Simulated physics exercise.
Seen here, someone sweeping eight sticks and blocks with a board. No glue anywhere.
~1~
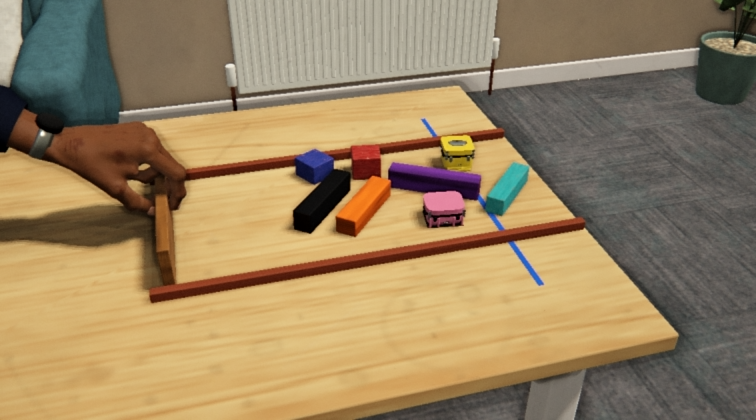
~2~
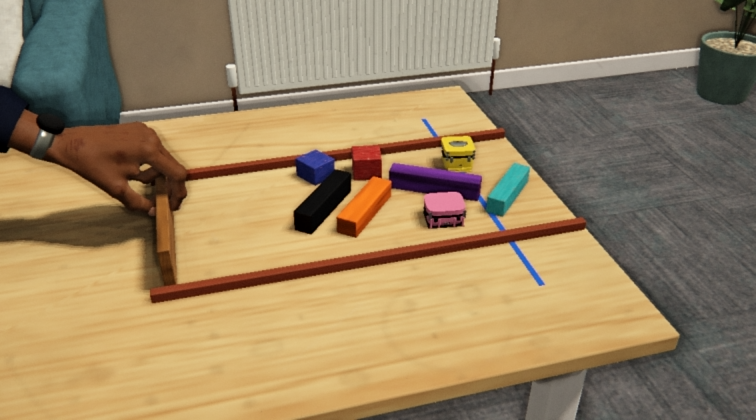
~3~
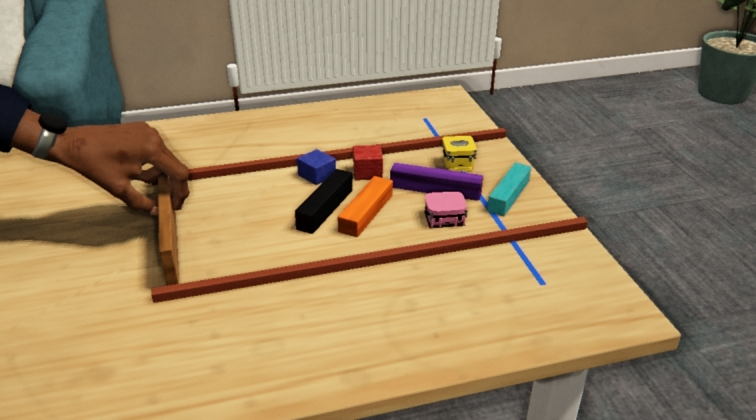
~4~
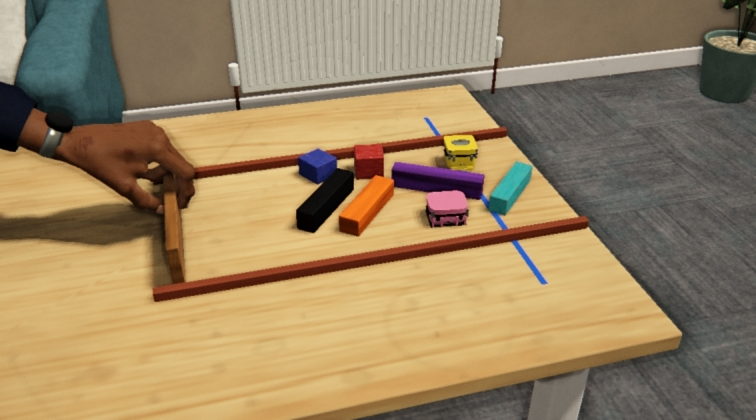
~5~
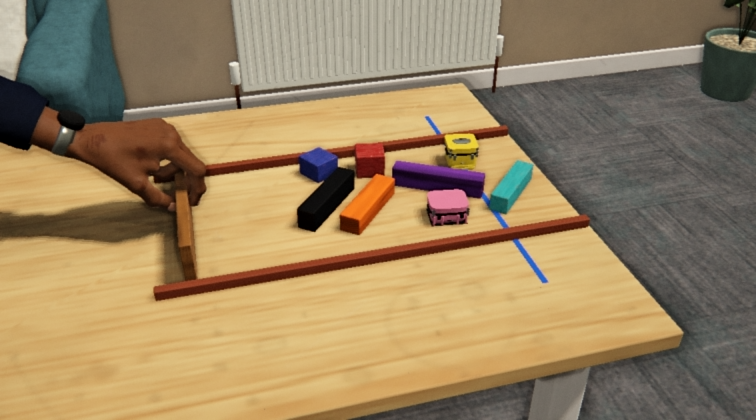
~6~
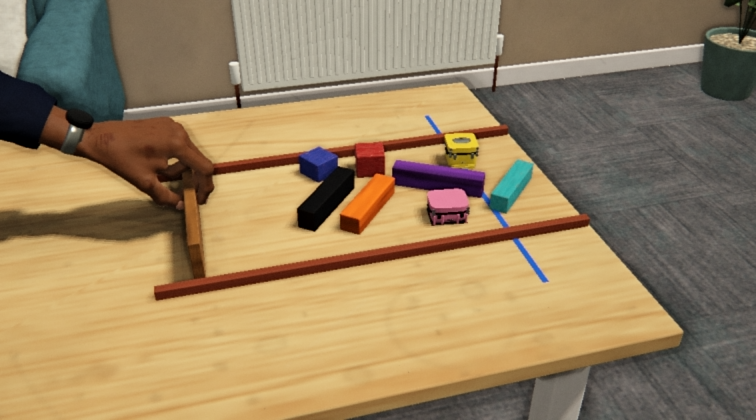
A hand slides a wooden board slightly right between two rails toward the still, colourful blocks.
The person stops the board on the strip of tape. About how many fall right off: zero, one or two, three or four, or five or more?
The number that fall off is one or two.
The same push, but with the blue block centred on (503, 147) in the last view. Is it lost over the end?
Then it falls.
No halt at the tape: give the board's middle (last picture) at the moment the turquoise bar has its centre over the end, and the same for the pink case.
Its middle is around (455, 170) and around (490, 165).
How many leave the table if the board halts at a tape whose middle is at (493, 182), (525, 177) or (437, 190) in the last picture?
Down on the floor: 2, 6 and 0.
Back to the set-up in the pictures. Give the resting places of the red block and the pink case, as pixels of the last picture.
About (490, 138), and the other about (549, 194).
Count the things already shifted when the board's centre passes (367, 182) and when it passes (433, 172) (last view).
By then 4, and 8.
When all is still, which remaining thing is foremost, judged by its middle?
The yellow case ends nearest.
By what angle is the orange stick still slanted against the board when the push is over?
Some 0 degrees.
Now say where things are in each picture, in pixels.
The first picture shows turquoise bar (508, 188); yellow case (457, 154); purple stick (434, 181); board (165, 213); tape (472, 187).
The second picture shows yellow case (457, 154); red block (367, 163).
The third picture shows purple stick (436, 181); black stick (325, 200).
The fourth picture shows turquoise bar (511, 188); blue block (318, 166).
The fifth picture shows yellow case (461, 152); board (185, 209).
The sixth picture shows turquoise bar (512, 186); yellow case (461, 151); purple stick (438, 179); board (193, 207); tape (476, 184).
A little later, none off yet; turquoise bar at rest near (512, 186); yellow case at rest near (461, 151); purple stick at rest near (438, 179).
Next, none off yet; turquoise bar shifted a little near (538, 183); yellow case shifted about its own width near (487, 147); purple stick shifted a little near (485, 170).
When it is over, the number that fall off is one or two; down, turquoise bar.
